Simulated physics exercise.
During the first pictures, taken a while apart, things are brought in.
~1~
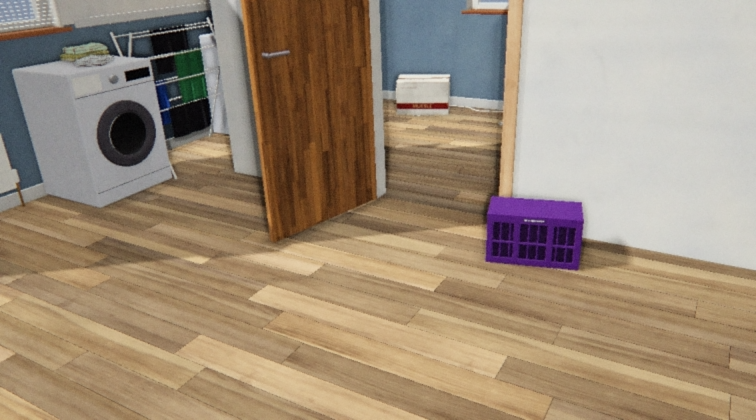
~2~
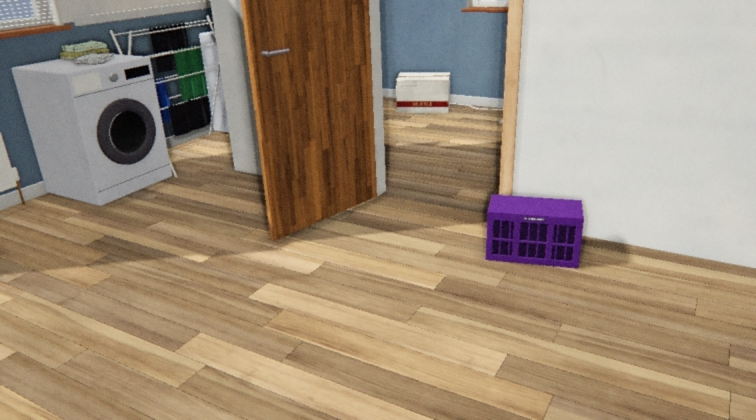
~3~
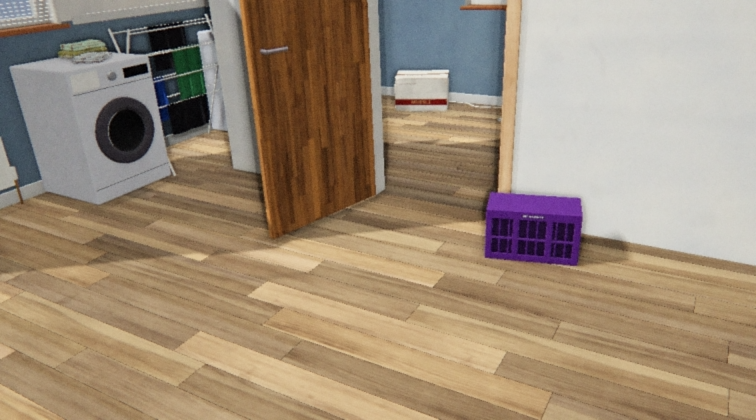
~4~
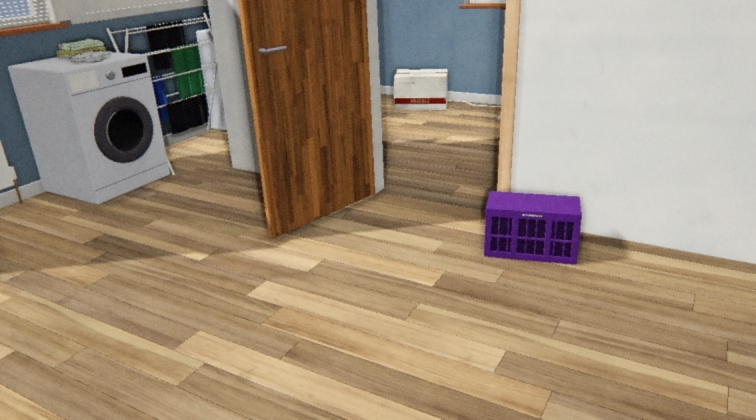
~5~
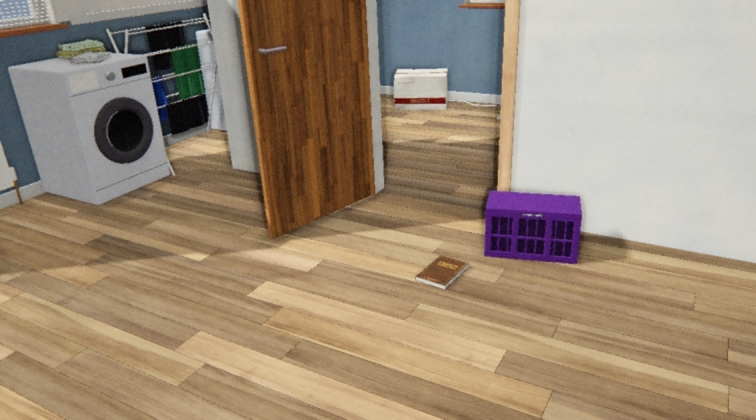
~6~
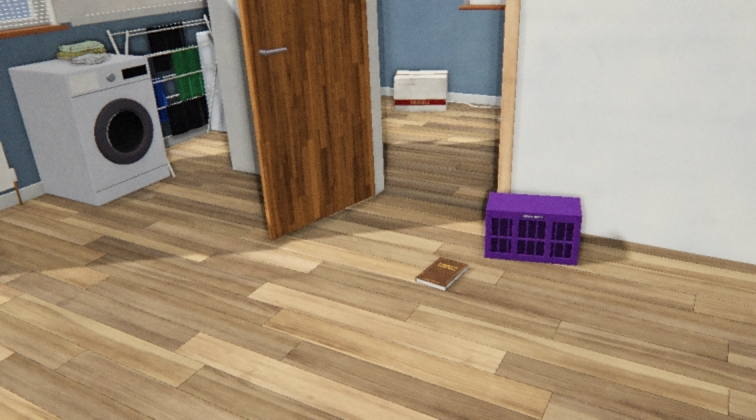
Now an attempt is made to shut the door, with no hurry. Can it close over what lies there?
What happens is the door goes right up to the frame.
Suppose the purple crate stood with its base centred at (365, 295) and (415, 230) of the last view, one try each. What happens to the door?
First it finishes its swing, then it cannot finish its swing.
Then, 0.80 s past the last view, door 79° open.
Then, 1.40 s past the last view, door 47° open.
Then, 1.90 s past the last view, door 19° open.
Finally, door 0° open; both still in place. Final places as the last picture's camera would see them, brown book near (443, 273).
